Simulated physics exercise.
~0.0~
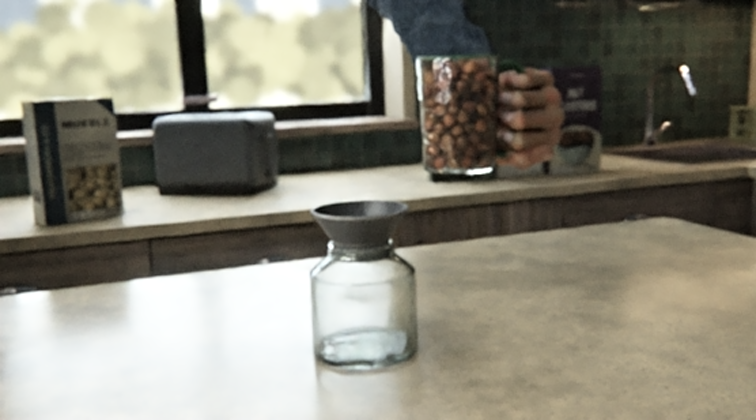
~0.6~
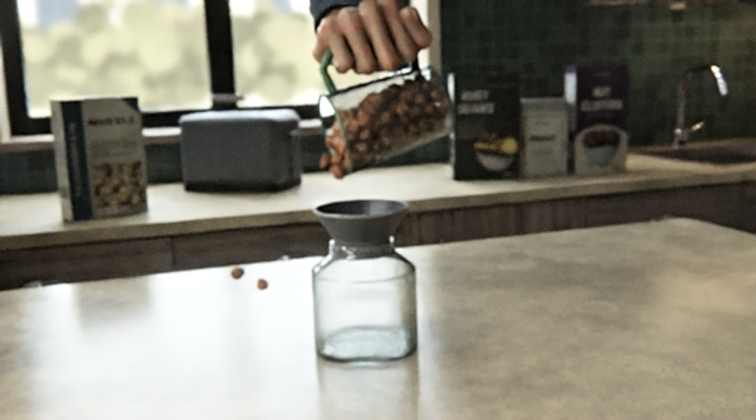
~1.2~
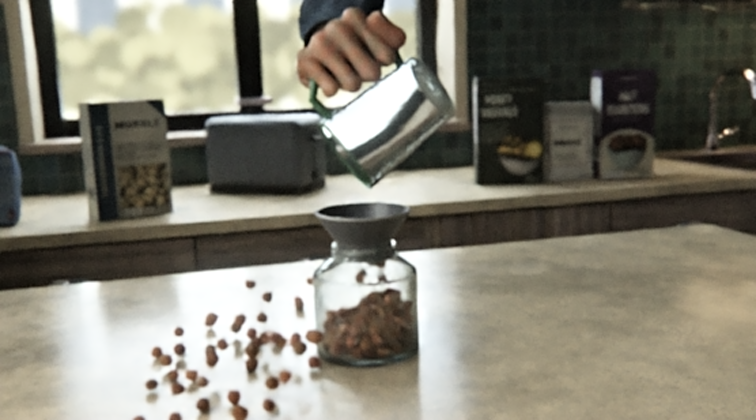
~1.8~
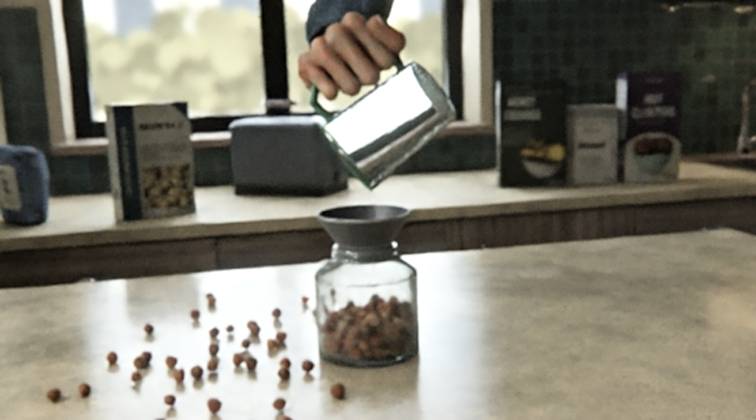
At the start, a hand holds a clear glass cup full of hazelnuts upright, up and to the right of an empty glass jar with a dark funnel in its neck, on a kitchen counter. The hand carries the cup left over the funnel and tips it on its side, and a couple of nuts land on the counter. It tilts the cup further, and the nuts pour out, many dropping into the jar while others scatter to the left. In the end the cup is empty, most of the nuts sit in the jar, and the rest lie strewn across the counter.
